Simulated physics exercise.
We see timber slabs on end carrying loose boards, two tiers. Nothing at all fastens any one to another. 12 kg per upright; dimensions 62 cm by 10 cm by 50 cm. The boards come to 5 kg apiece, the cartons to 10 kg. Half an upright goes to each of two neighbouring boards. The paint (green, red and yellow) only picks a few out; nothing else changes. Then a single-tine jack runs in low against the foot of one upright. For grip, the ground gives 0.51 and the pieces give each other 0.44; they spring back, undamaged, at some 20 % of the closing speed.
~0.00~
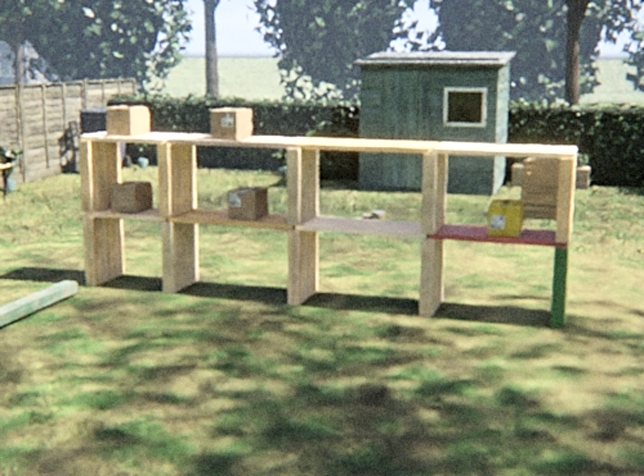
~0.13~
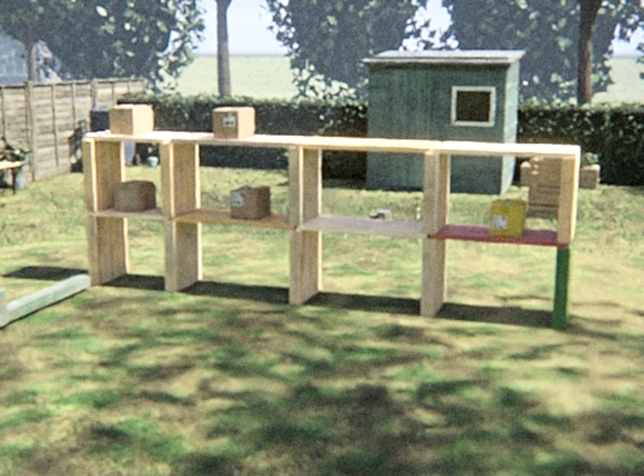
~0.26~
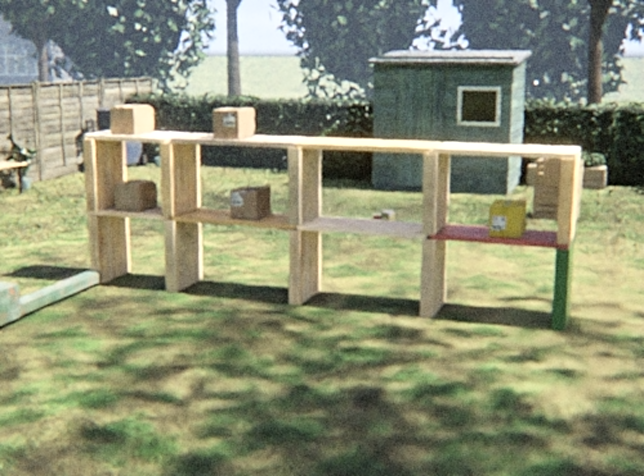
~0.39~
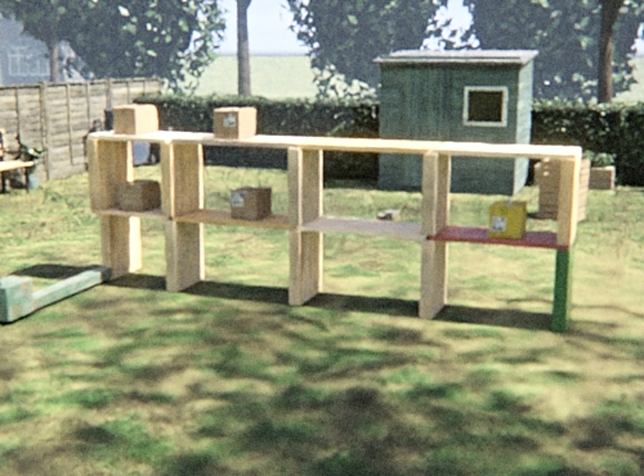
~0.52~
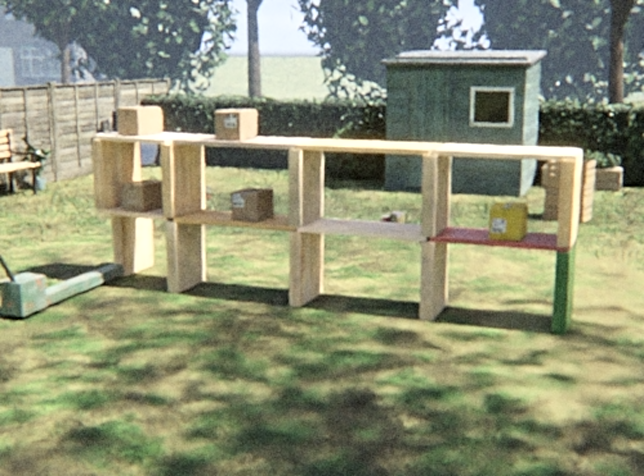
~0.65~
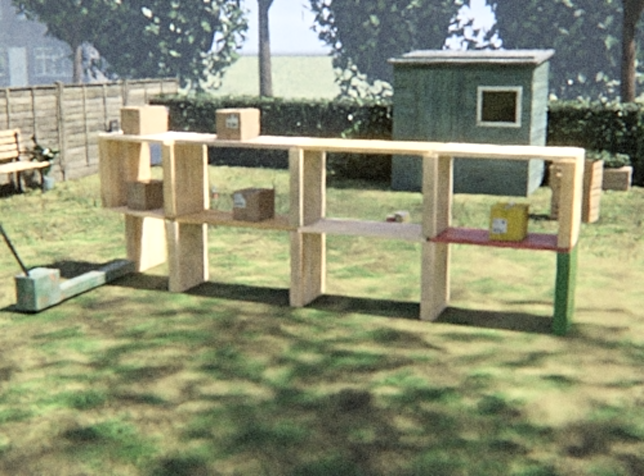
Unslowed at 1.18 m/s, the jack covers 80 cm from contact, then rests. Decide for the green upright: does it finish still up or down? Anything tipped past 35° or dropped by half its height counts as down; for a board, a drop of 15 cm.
It finishes still up.
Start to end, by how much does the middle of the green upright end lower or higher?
Looks like it winds up about 0 centimetres lower.
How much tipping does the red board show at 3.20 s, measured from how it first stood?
Near 0 degrees from where it started.
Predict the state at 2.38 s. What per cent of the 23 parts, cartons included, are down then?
At that instant, 30 percent.
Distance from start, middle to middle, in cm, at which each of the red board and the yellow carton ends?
Distances: Red 0, yellow 0 (cm).
Around 1.74 s, none of the 23 pieces down, 9 disturbed; green upright unmoved.
Around 2.38 s, 7 of the 23 pieces down; green upright unmoved.
Around 3.20 s, 9 of the 23 pieces down; green upright unmoved.
Finally (6.0 s), 10 of the 23 pieces down; green upright unmoved; red board unmoved; yellow carton unmoved. Seen by the last camera, middles, green upright near (566, 287), red board near (504, 239).
